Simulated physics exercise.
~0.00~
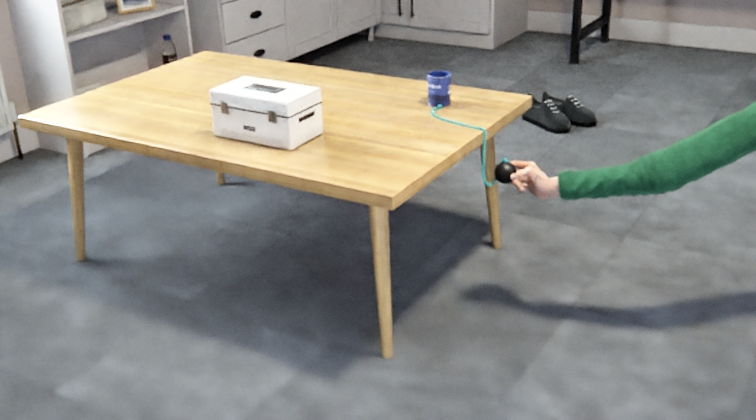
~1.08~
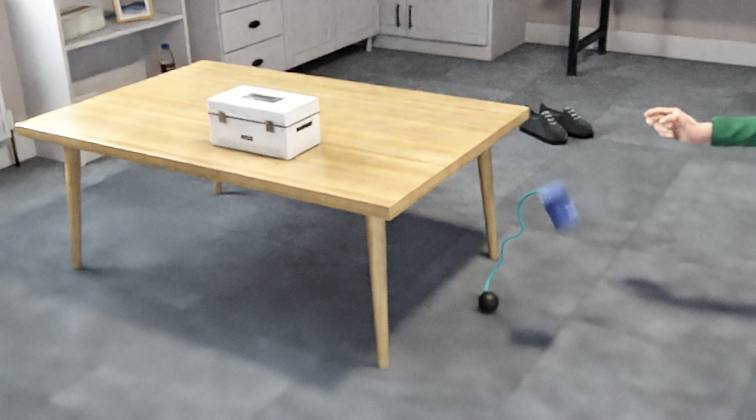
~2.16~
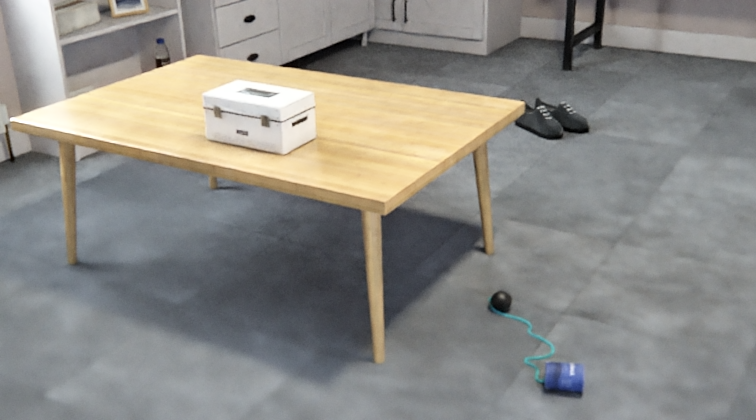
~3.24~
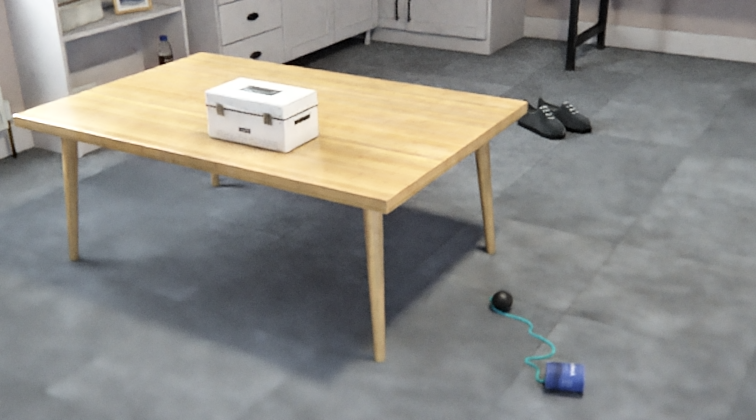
A hand releasing a black ball tied by a teal cord to a blue cup, dragging it off the table onto the floor.
